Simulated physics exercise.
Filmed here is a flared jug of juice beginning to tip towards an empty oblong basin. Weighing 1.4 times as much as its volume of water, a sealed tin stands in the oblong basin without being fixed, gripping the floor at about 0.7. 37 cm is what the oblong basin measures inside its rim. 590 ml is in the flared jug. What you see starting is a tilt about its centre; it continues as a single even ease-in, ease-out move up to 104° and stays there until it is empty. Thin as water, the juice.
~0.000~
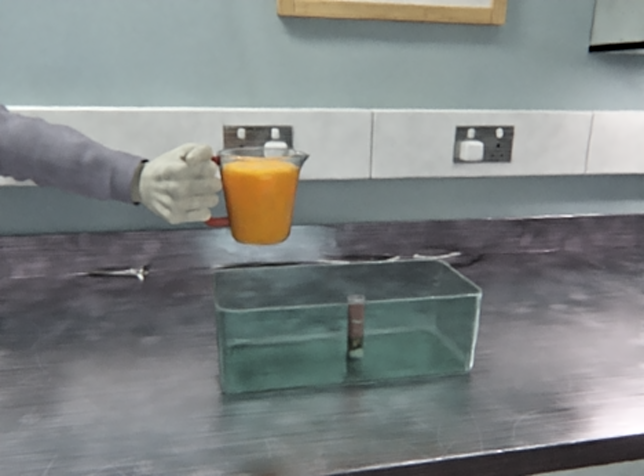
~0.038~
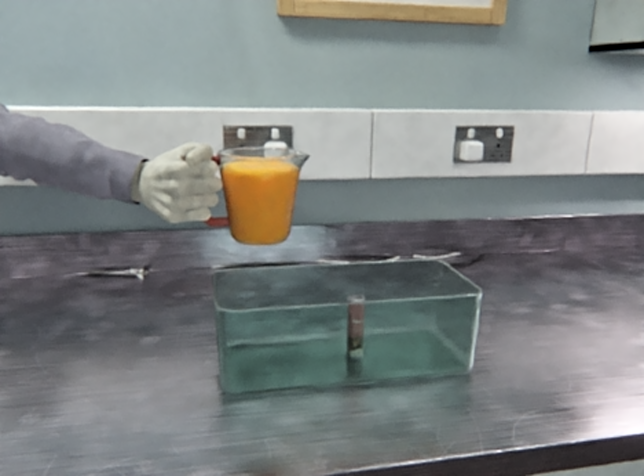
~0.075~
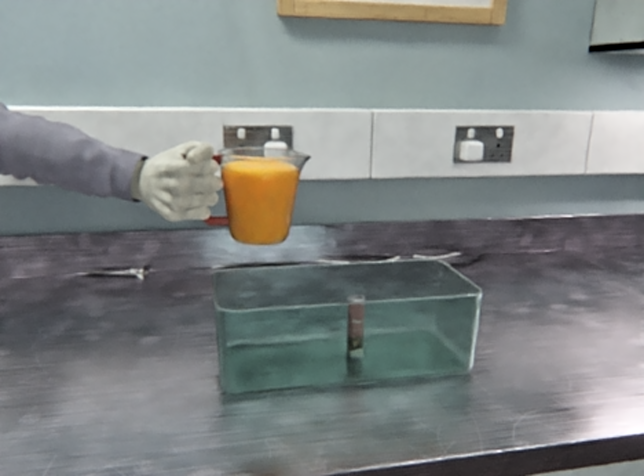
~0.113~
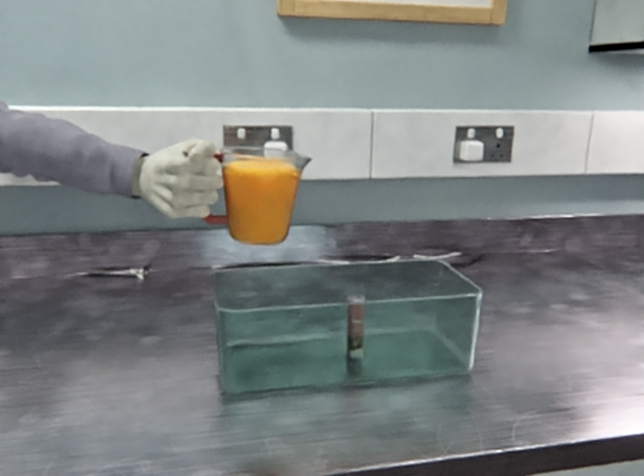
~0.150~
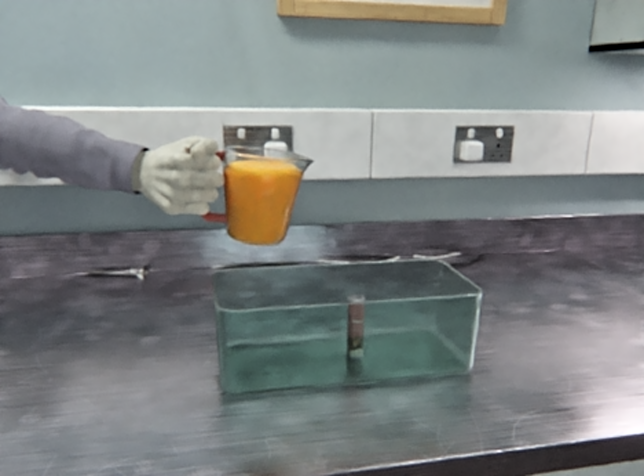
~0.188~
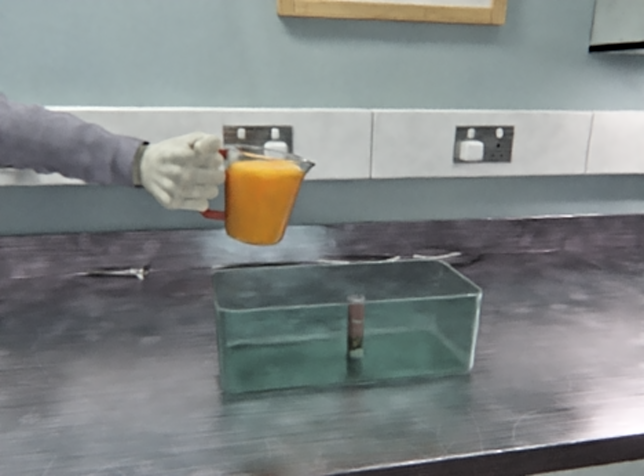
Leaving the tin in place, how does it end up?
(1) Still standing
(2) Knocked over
(2) Knocked over.
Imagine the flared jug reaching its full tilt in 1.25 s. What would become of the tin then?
Outcome - the tin ends up overturned.
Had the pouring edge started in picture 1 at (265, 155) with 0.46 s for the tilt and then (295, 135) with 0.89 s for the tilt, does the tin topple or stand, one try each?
Trial 1 - tin stays standing; trial 2 - tin tips.
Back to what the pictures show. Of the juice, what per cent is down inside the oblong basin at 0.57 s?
Some 5 per cent.
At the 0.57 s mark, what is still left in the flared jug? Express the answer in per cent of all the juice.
Close to 76 percent of the liquid remains at that time.
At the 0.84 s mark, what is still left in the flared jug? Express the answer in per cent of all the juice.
Remaining share: Approx. 20 %.
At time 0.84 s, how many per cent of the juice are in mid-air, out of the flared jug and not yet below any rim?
18 per cent or so.
By 0.57 s the tilt is 68° and 76 per cent is still to pour; the tin stands where it began.
By 0.84 s the tilt is 101° and 20 per cent is still to pour; the tin stands where it began.
By 1.13 s the tilt is 104° and 1 per cent is still to pour; the tin lies on its side.
By 1.45 s the tilt is 104° and 0 per cent is still to pour; the tin lies on its side.
At rest the tin lies on its side.
